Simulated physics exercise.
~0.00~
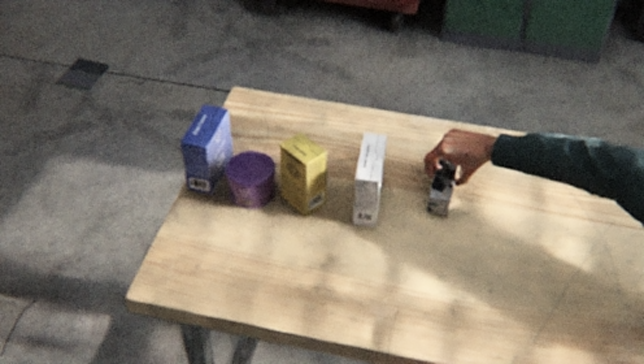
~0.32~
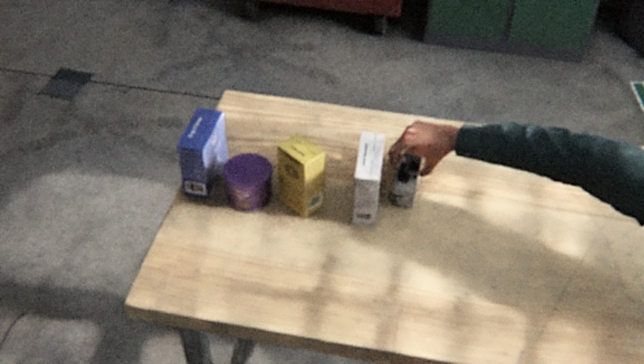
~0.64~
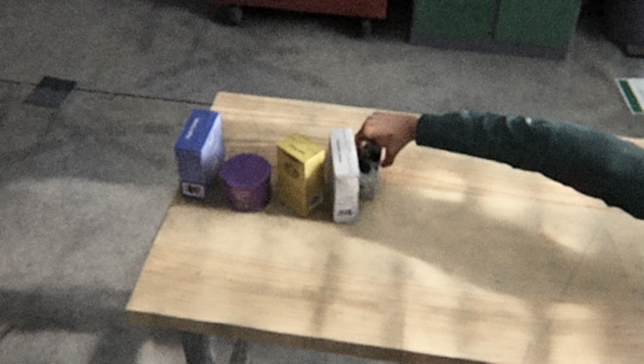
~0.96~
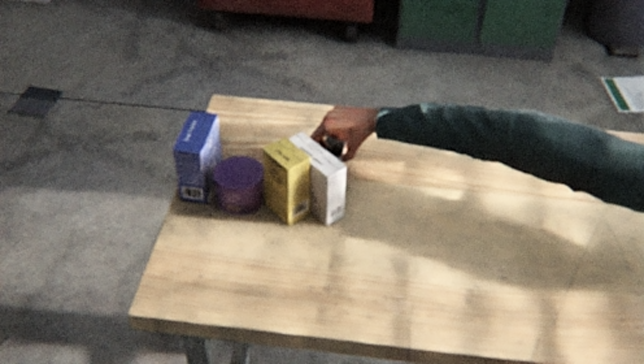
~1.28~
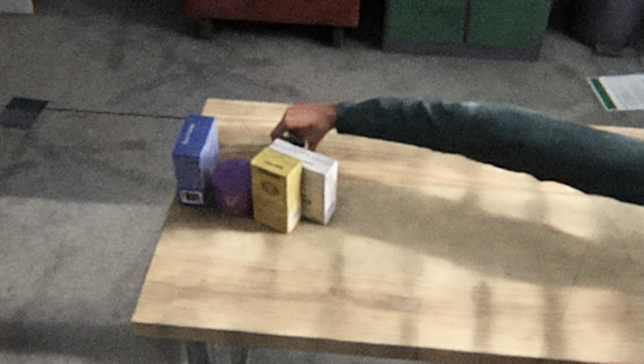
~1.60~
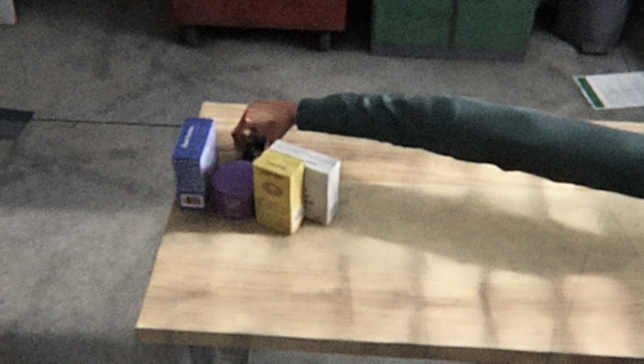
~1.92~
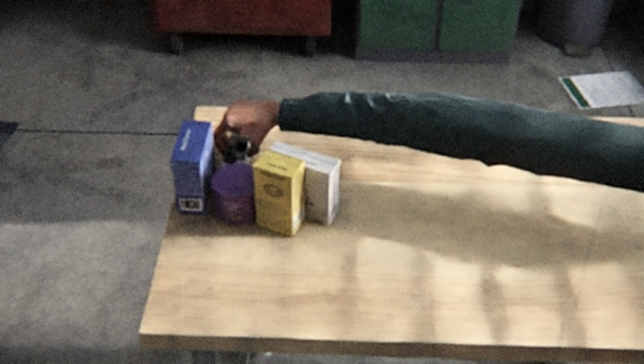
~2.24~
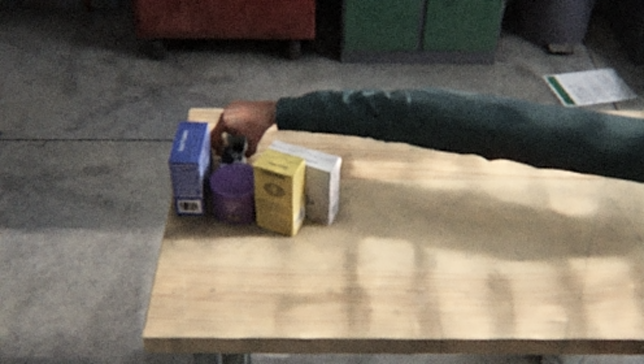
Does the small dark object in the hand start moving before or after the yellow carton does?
The small dark object starts moving before the yellow carton, which only shifts once the white packet has been pushed up close to it.
At the crowded end of a wooden table, a hand slides a small dark object left into a white packet, which shifts against a yellow carton and moves it too; the hand continues behind them and stops near the purple tub and blue packet, everything still upright.
